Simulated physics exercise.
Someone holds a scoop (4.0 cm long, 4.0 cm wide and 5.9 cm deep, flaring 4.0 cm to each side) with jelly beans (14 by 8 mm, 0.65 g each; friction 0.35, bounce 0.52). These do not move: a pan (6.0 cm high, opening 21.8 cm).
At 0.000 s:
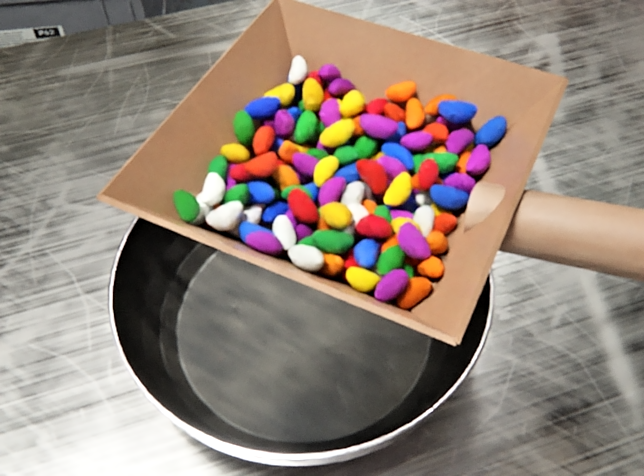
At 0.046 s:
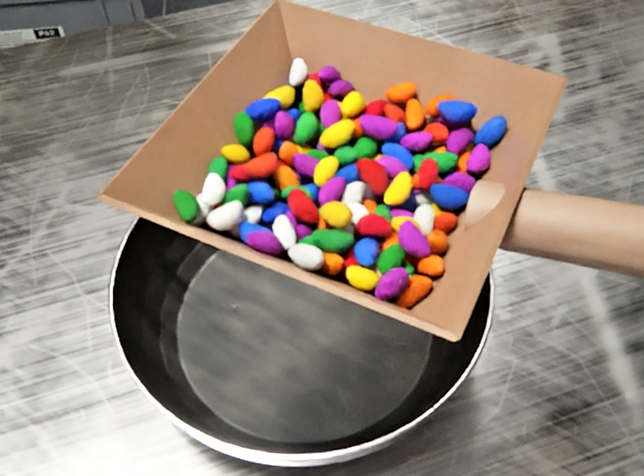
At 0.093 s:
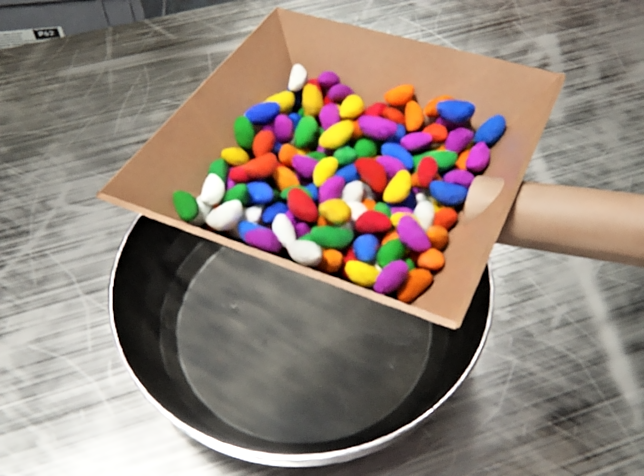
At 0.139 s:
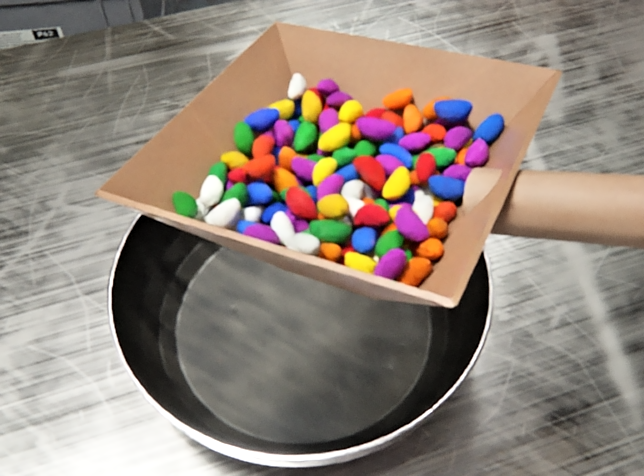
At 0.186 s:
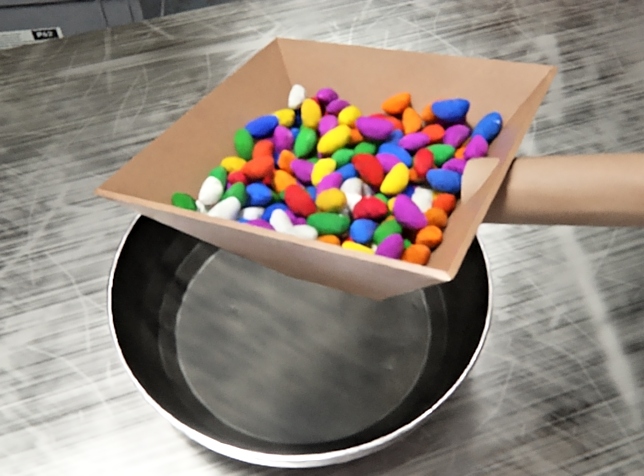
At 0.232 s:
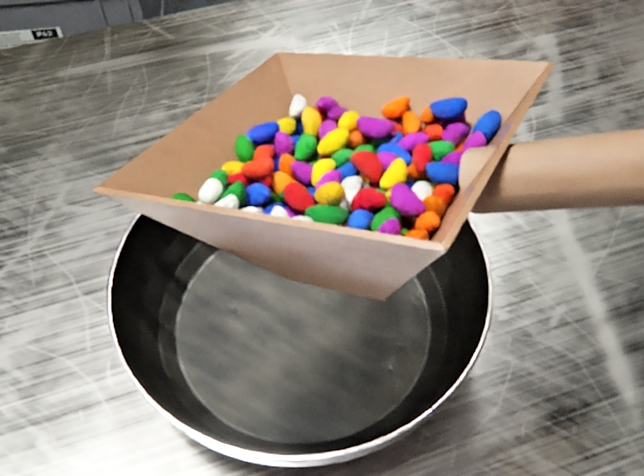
A tan scoop of colorful jelly beans tilts backward, away from the viewer, above a dark pan.
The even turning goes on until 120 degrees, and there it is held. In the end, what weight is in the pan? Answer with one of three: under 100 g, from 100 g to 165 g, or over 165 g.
From 100 g to 165 g.
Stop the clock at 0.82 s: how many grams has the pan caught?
By then it holds close to 60 grams.
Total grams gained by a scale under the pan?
Roughly 150 grams.
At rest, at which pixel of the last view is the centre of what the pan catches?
Somewhere near pixel (289, 279) of the final view.
Then, at 0.55 s, tilt 57 degrees; 0 g in the pan, scoop holds 100 %.
Then, at 0.82 s, tilt 88 degrees; 55 g in the pan, scoop holds 40 %.
Then, at 1.07 s, tilt 117 degrees; 153 g in the pan, scoop holds 0 %.
After 1.30 s, tilt 120 degrees; 153 g in the pan, scoop holds 0 %.
In the end, at 1.6 s, 153 g in the pan, scoop holds 0 %.
